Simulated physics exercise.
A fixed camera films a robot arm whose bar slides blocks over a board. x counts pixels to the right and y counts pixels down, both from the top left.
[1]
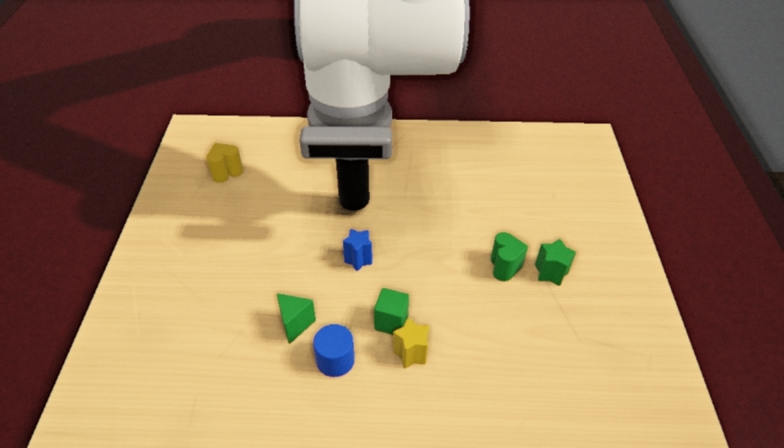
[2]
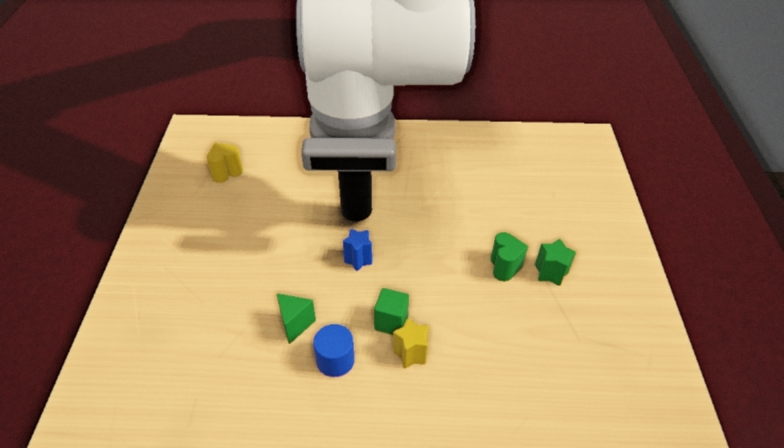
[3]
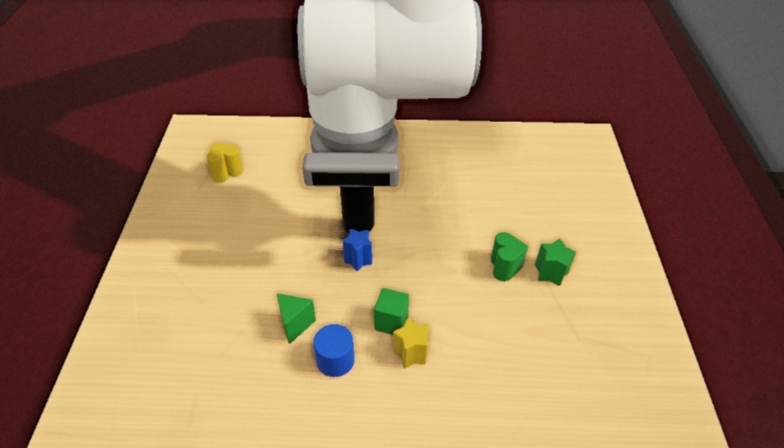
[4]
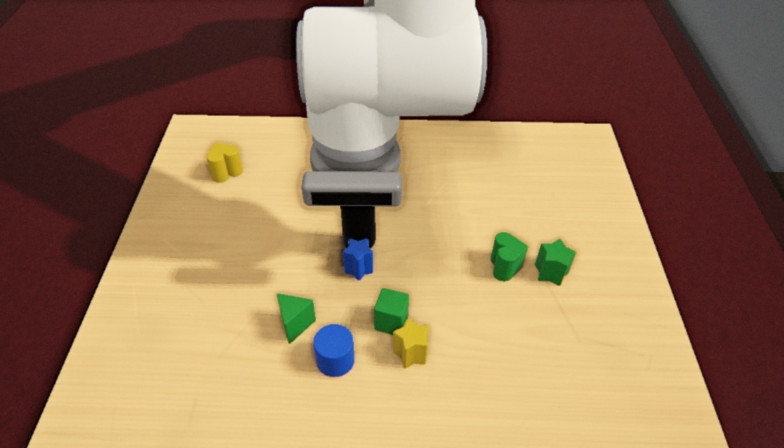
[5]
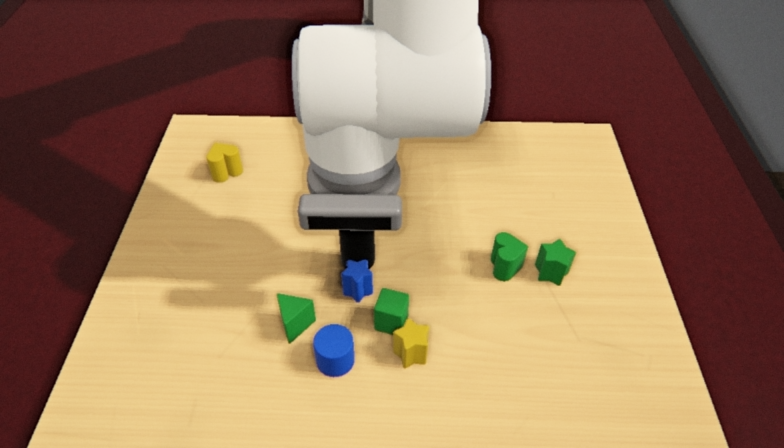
On a light wooden table scattered with small green, blue and yellow blocks, a white robot arm moved its black tip forward to the blue star and pushed it toward the blocks nearby.
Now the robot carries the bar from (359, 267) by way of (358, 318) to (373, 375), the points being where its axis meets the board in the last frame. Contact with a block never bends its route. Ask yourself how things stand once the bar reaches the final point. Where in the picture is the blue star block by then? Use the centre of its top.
I predict (372, 388).
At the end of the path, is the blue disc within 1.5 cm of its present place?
I'd say no.
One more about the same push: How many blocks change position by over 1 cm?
My answer is two.
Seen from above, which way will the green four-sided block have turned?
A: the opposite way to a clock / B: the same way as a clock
A: The opposite way to a clock.
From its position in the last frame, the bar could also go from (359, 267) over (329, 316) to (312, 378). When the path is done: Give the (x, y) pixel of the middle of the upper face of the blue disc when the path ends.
It should be at about (344, 377).
On the path given first. One third of the way, bar at (357, 294); blue star block at (355, 305).
Two thirds of the way, bar at (361, 330); blue disc at (326, 362); blue star block at (361, 345); green four-sided block at (394, 304), turned 20° anticlockwise.
At the end, bar at (373, 369); blue disc at (325, 364); blue star block at (372, 388); green four-sided block at (394, 305), turned 25° anticlockwise; yellow star block not moved.
